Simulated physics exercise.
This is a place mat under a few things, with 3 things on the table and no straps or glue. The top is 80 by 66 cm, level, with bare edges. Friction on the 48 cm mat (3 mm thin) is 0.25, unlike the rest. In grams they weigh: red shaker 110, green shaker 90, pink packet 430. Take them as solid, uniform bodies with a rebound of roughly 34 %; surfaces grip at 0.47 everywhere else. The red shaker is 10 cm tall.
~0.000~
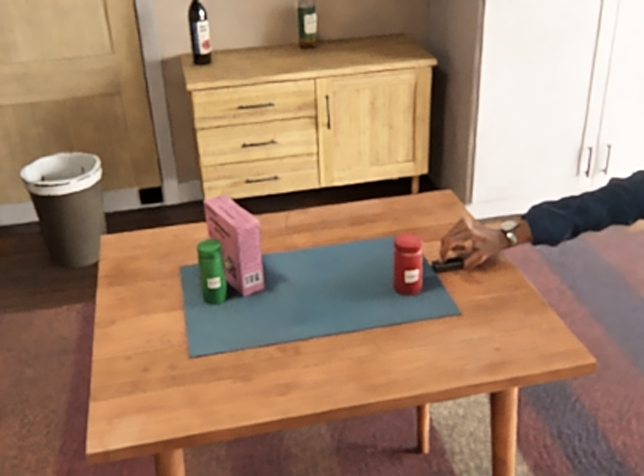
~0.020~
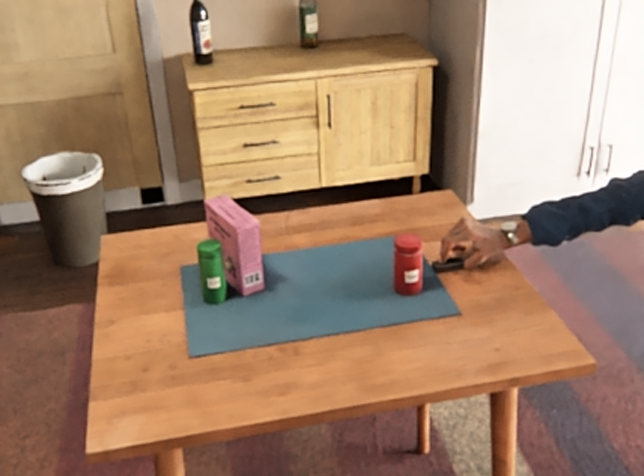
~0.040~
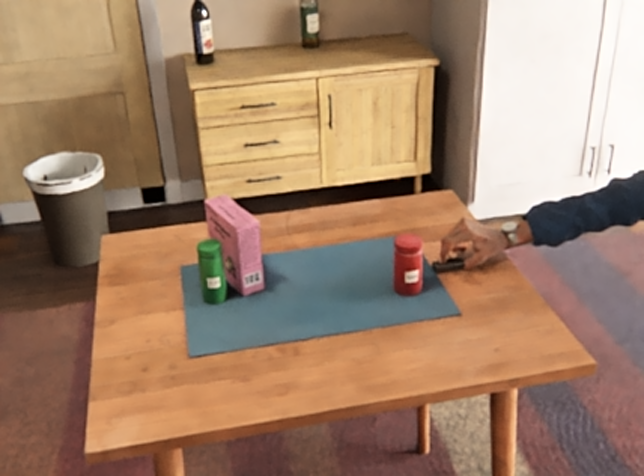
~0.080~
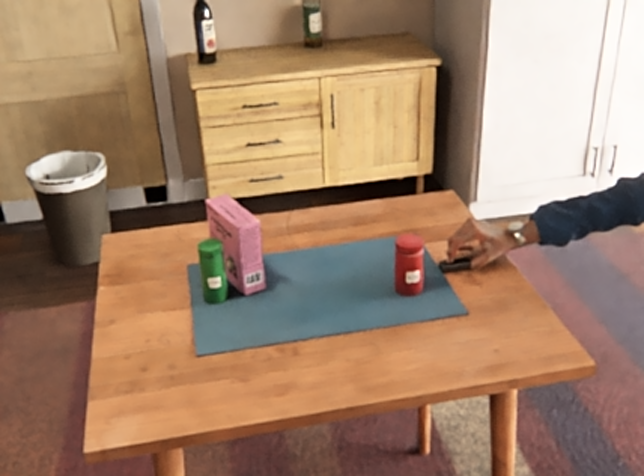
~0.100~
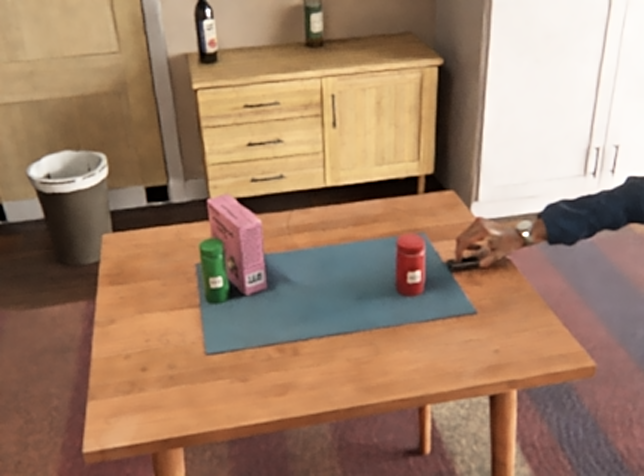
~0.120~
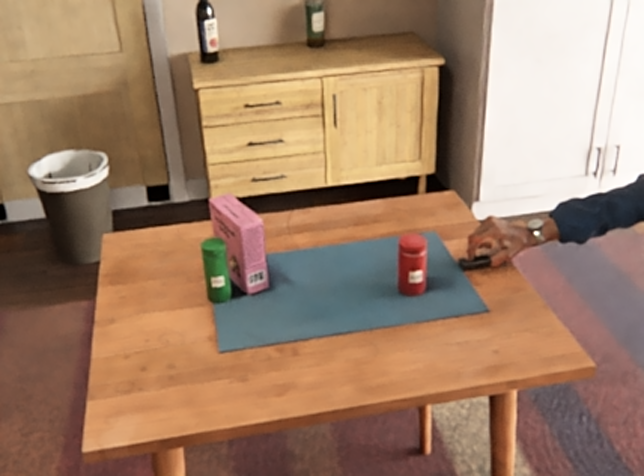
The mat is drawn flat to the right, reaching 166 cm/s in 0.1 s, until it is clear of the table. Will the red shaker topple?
The red shaker topples.
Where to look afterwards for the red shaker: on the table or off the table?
The red shaker finishes off the table.
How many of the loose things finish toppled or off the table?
1 of them.
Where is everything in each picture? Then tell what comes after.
In the first frame, mat pulled 0 cm; red shaker (408, 264); green shaker (212, 272).
In the second frame, mat pulled 0 cm; green shaker (212, 272); pink packet (234, 245).
In the third frame, mat pulled 0 cm; green shaker (212, 272); pink packet (234, 245).
In the fourth frame, mat pulled 1 cm; green shaker (213, 272); pink packet (235, 244).
In the fifth frame, mat pulled 3 cm; green shaker (215, 271); pink packet (237, 244).
In the sixth frame, mat pulled 5 cm; red shaker (412, 265); green shaker (216, 270).
Around 0.52 s, mat pulled 71 cm; red shaker now off the table; pink packet at 4° to upright; green shaker shifted 3 cm.
Around 0.82 s, mat pulled 90 cm; pink packet shifted 4 cm; green shaker shifted 2 cm.
Finally (1.5 s), off the table and tipped over, red shaker; the other 2 still in place (within 6 cm).
